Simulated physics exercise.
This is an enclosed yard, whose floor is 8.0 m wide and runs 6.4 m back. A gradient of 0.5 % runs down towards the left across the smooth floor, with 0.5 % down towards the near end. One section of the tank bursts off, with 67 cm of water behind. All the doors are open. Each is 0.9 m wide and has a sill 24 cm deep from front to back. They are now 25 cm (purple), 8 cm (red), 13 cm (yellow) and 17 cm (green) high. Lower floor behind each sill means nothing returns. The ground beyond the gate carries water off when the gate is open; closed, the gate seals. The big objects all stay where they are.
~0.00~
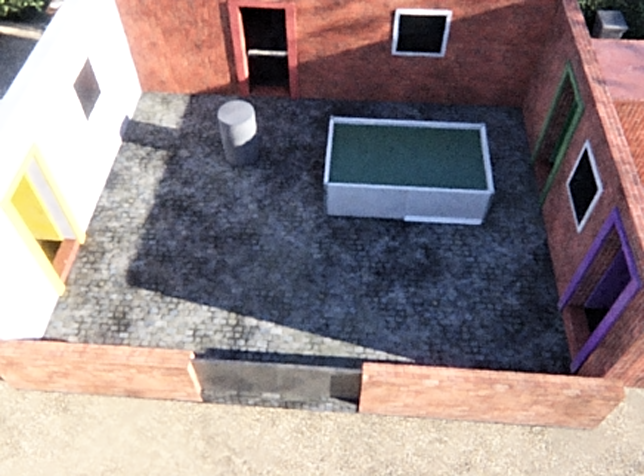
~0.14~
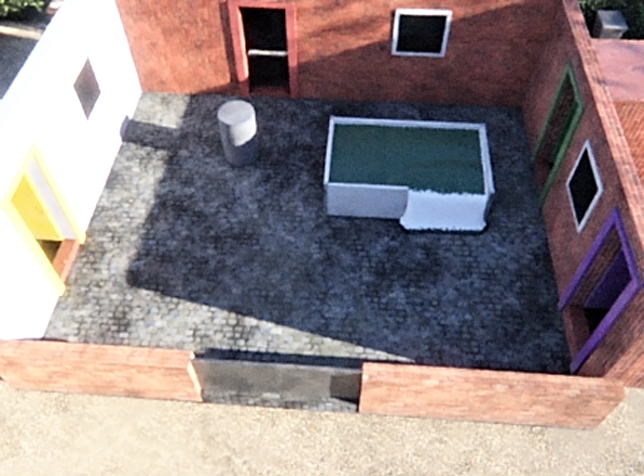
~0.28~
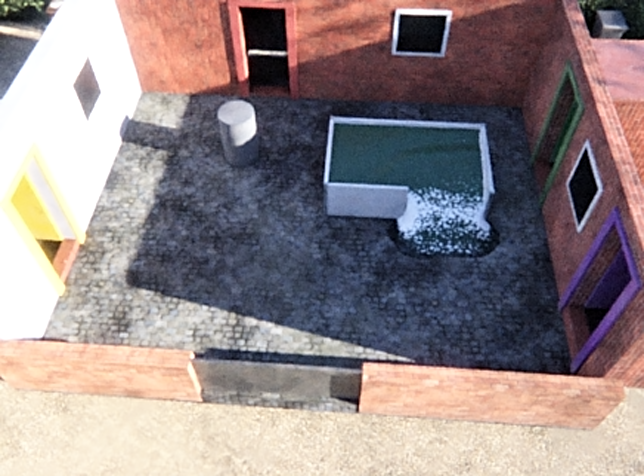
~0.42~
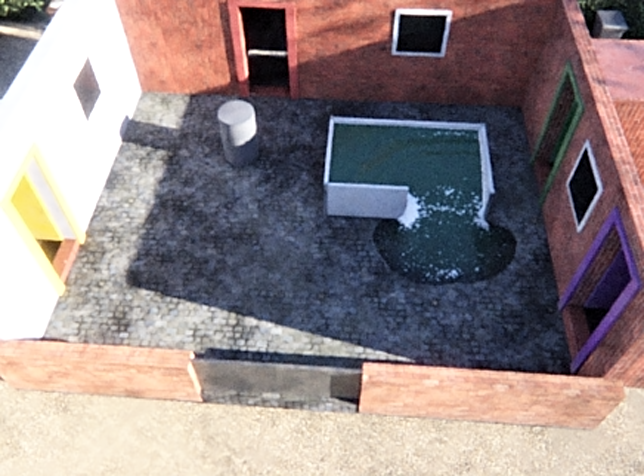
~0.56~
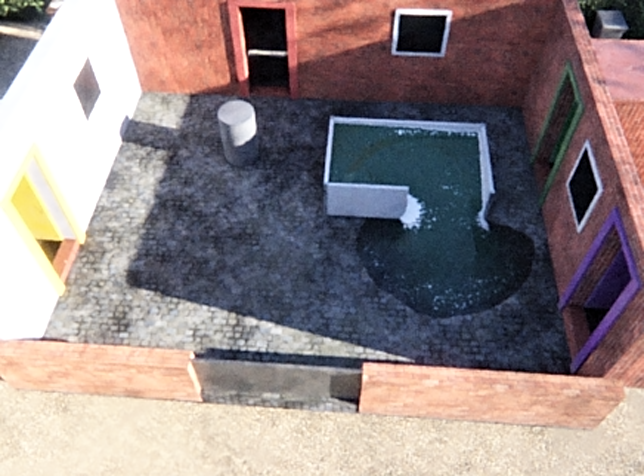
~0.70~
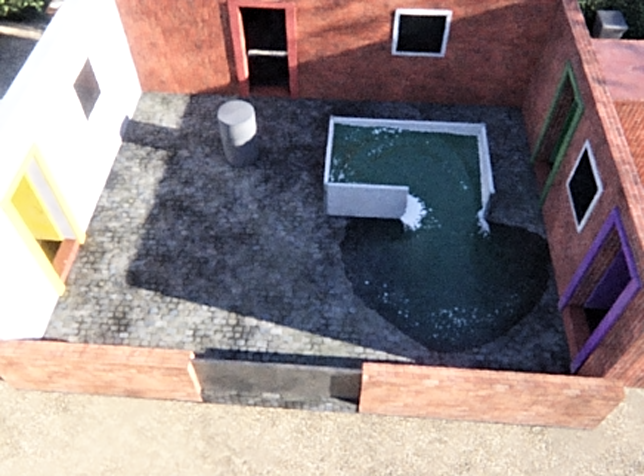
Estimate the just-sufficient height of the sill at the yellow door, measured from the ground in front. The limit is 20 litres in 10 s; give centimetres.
I would say 12 cm.
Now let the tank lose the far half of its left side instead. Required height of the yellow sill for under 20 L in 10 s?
Then something near 11.5 cm.
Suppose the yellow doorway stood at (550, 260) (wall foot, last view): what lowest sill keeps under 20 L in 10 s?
Around 11.0 cm would do it.
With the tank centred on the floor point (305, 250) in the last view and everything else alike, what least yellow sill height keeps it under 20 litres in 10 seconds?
It should be around 11.5 cm high.
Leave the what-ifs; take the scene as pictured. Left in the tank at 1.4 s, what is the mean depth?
Around 45 cm on average.
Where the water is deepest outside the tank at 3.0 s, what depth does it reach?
Max depth: Near 31 cm.
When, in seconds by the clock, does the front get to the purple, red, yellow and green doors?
Arrives: Purple 1.0 s / red 9.0 s / yellow 4.5 s / green 3.2 s.
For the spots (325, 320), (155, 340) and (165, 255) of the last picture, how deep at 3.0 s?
Roughly 3, then 3, then 0 cm.
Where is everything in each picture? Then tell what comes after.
In the first frame, still water, 67 cm deep, in the tank at (407, 157); the yellow door at (49, 227) is dry.
In the second frame, water pours out at (445, 208) and has run 0.3 m, to (410, 232); about 9 cm deep outside, 67 cm at the back.
In the third frame, the gap is at (444, 210), the front 0.8 m out at (414, 254); the back of the tank holds 67 cm.
In the fourth frame, the front is at (418, 278), 1.3 m from the gap at (444, 211); 2.3 m2 of floor is wet, 66 cm left at the back.
In the fifth frame, water pours out at (444, 211) and has run 1.9 m, to (427, 310); about 6 cm deep outside, 57 cm at the back.
In the sixth frame, water pours out at (444, 211) and has run 2.5 m, to (436, 345); about 5 cm deep outside, 57 cm at the back; the yellow door at (49, 227), 6.4 m from the gap, is still 4.7 m from the nearest water.
After 1.4 s water covers 25 % of the floor, deepest (35 cm) near (459, 229); it has not reached the yellow door.
After 3.0 s water covers 30 % of the floor, deepest (31 cm) near (491, 331); it has not reached the yellow door.
After 10.0 s water covers 90 % of the floor, deepest (14 cm) near (31, 367); 11 cm at the yellow door, 13 litres in over its 13 cm sill.
At the yellow door as built, the water arrived by 4.4 s and peaked near 18 cm at 5.6 s.
Run again over the same 10 s with other heights there, 35 litres in over 10.5 cm, 6 litres over 14.5 cm. The limit of 20 litres is kept from about 12 cm up.
